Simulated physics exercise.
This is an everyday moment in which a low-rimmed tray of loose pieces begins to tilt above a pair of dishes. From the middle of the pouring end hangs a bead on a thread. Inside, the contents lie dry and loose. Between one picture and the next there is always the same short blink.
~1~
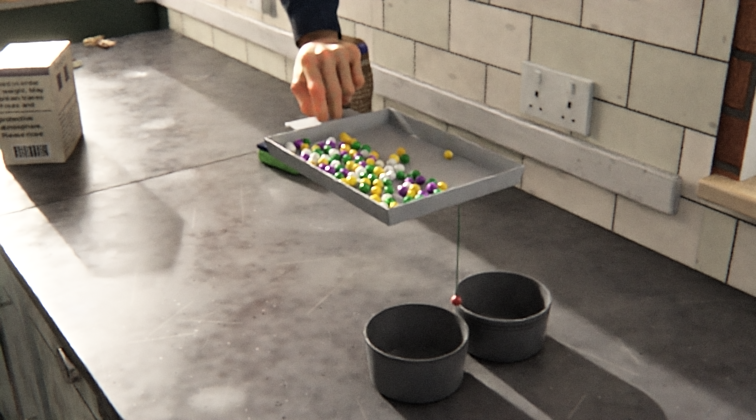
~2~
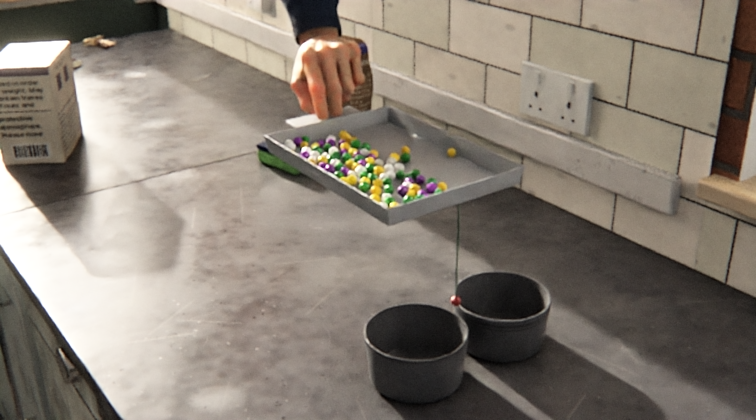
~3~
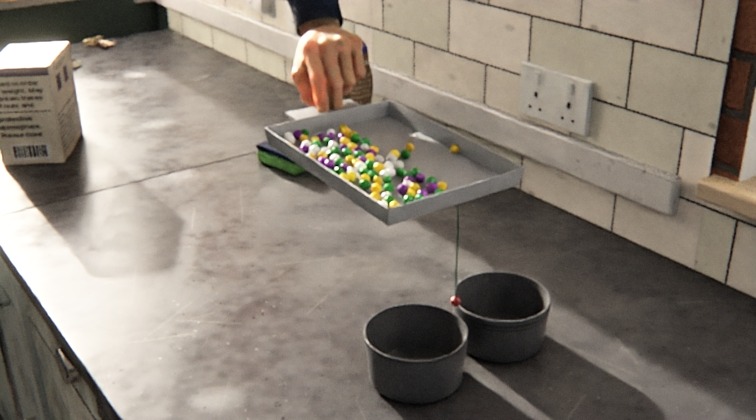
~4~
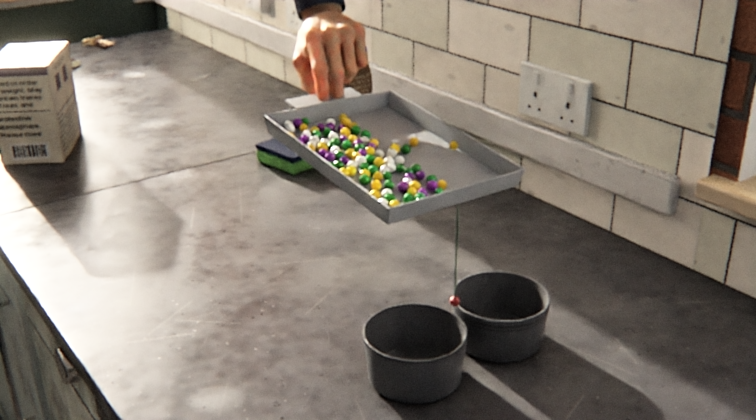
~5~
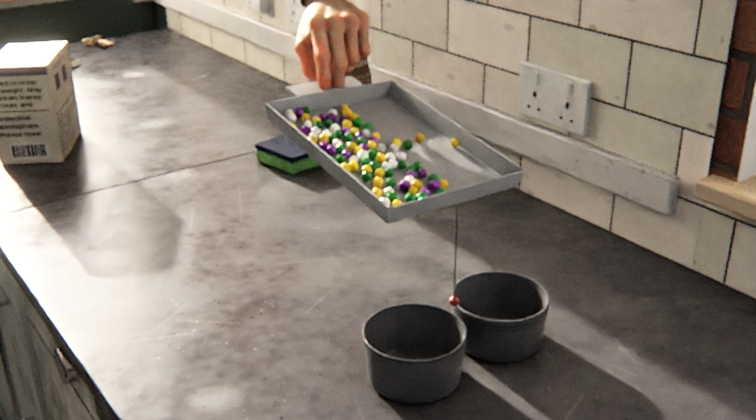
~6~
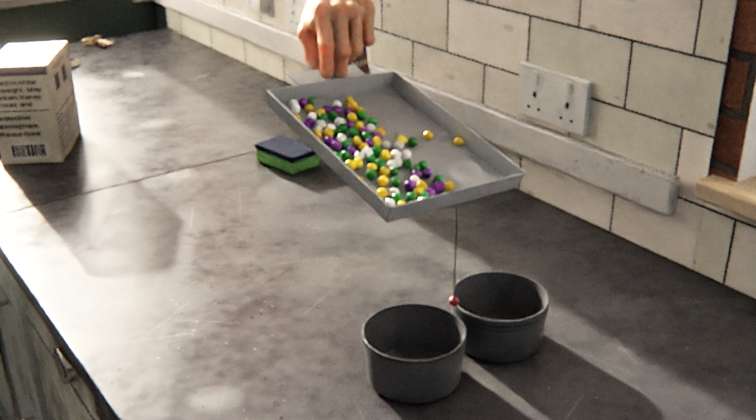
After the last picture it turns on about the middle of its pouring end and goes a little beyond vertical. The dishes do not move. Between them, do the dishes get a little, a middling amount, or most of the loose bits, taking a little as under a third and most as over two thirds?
They get a middling amount.
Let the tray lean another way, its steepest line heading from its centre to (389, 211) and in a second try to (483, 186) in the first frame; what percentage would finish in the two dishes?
Lab note: Try one about 70 %, try two 90 %.
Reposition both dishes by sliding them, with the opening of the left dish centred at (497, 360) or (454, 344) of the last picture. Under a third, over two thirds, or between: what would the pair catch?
In turn: The middle third; beyond two thirds.
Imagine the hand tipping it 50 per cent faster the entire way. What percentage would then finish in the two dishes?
It comes to 50 per cent or so.
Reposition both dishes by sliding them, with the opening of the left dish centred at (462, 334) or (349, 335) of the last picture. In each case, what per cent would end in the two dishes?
Trial 1: 90 percent; trial 2: 0 percent.
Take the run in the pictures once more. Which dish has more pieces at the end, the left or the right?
The victory goes to the right.
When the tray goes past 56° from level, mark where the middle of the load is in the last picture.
Around (455, 173).
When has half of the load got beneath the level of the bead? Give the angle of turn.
Close to 95° of tilt at that moment.
Soon, tray tipped steeply; nearly all on the tray; a stray few in the air.
A while on, tray tipped right over; about half on the tray; a small part in the right dish; a small part outside both; about a third in the air.
Towards the end, tray tipped past a quarter turn; about half in the right dish; about half outside both.
Finally, tray tipped past a quarter turn; none in the left dish; about half in the right dish; about half outside both.
